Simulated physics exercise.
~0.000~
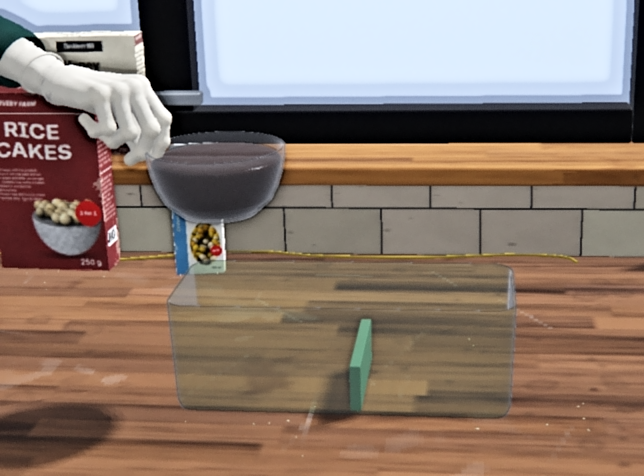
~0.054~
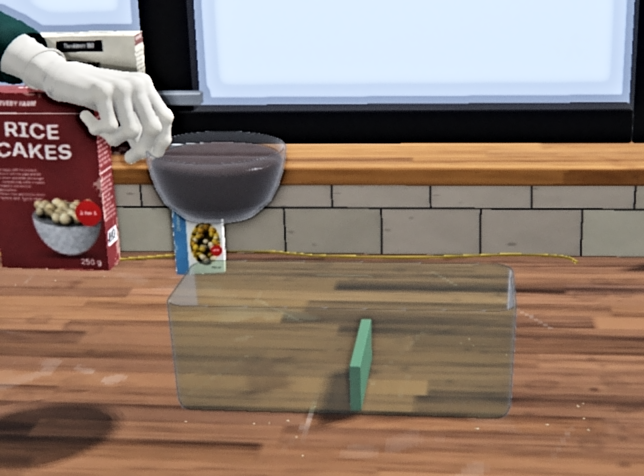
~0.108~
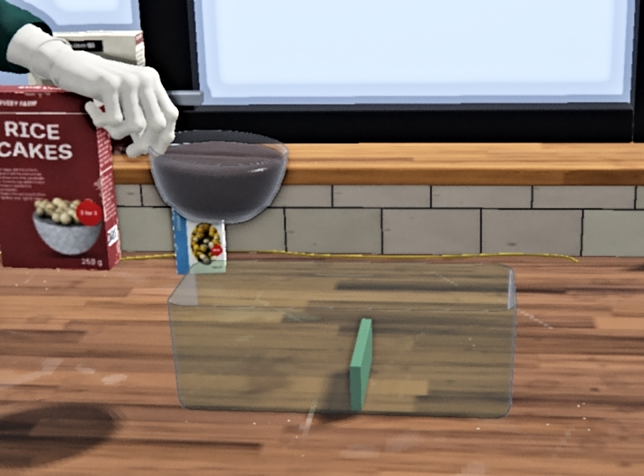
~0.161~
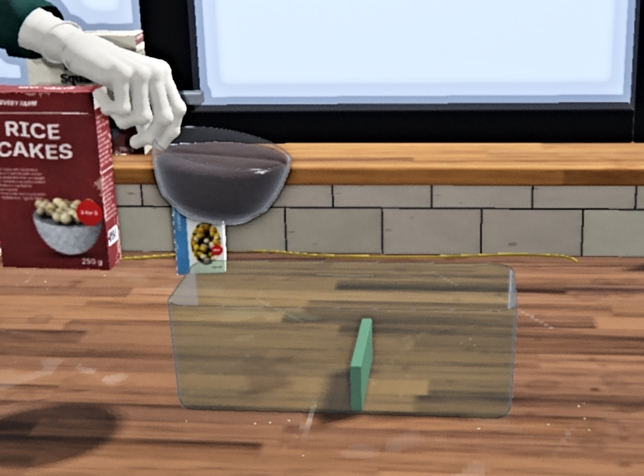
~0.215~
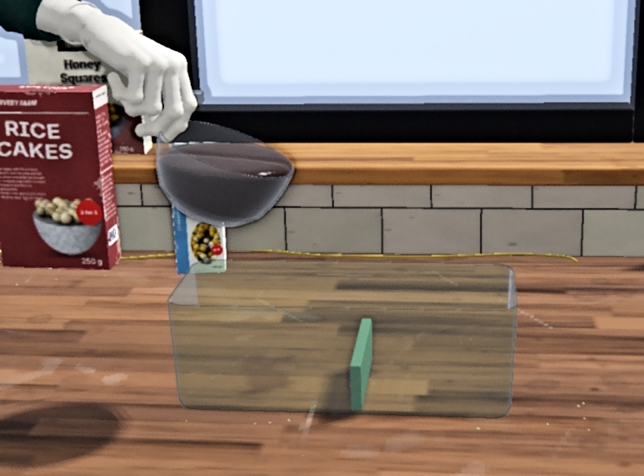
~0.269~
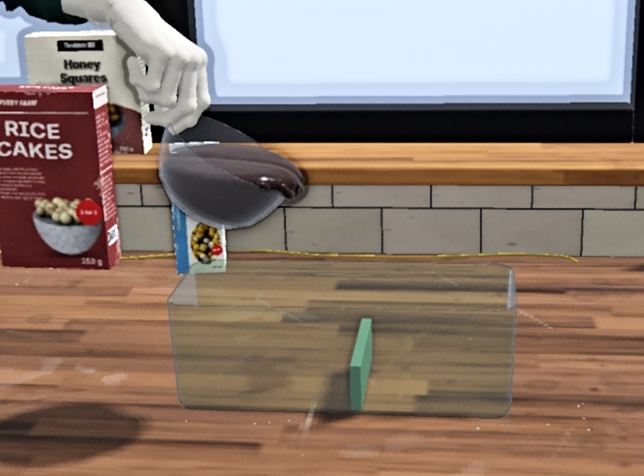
To begin with, a white hand holds a bowl of dark coffee nearly level above the left part of an empty, see-through oblong basin with a green divider. The hand then shifts slightly right as the bowl tilts rightward, slowly then further, and the coffee reaches its lowered right rim.
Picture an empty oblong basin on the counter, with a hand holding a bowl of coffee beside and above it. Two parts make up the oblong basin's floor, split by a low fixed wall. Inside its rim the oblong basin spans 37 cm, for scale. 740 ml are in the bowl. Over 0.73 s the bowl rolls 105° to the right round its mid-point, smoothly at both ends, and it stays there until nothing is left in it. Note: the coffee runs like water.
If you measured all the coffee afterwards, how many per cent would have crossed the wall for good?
Around 23 per cent would have crossed.
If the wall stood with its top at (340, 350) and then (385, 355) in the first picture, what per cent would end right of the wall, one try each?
In order, 55 and 10 per cent.
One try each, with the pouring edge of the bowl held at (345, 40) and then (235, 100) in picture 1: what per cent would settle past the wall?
90 per cent first, 5 per cent second.
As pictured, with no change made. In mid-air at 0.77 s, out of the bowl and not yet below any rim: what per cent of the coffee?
About 4 percent.
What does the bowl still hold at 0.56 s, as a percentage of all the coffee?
About 18 percent.
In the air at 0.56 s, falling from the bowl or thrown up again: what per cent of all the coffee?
Share: Roughly 32 per cent.
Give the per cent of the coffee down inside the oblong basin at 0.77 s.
The fraction sits near 96 in a hundred.
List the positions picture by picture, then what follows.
It leans 0°; its right rim is at (283, 149); the coffee meets the walls at (154, 157) and (281, 156); the oblong basin's rim runs from (180, 284) to (513, 289); the wall's top is at (361, 343), in the first picture.
It leans 1°; its right rim is at (284, 151); the coffee meets the walls at (154, 156) and (282, 158), in the second picture.
It leans 6°; its right rim is at (287, 155); the coffee meets the walls at (156, 153) and (284, 159), in the third picture.
It leans 12°; its right rim is at (289, 163); the coffee meets the walls at (161, 154) and (288, 161), in the fourth picture.
It leans 21°; its right rim is at (291, 174); the coffee meets the walls at (163, 154) and (287, 166); 2 per cent is over the edge, in the fifth picture.
It leans 31°; its right rim is at (291, 188); the coffee meets the walls at (166, 157) and (288, 177); 8 per cent is over the edge, in the sixth picture.
After 0.56 s the tilt is 91° and 17 per cent is still to pour, 34 is left of the wall and 17 right of it.
After 0.77 s the tilt is 105° and 0 per cent is still to pour, 75 is left of the wall and 21 right of it.
After 0.99 s the tilt is 105° and 0 per cent is still to pour, 74 is left of the wall and 23 right of it.
After 1.23 s the tilt is 105° and 0 per cent is still to pour, 74 is left of the wall and 23 right of it.
In the end 74 per cent lies left of the wall, 23 right of it and 3 outside.
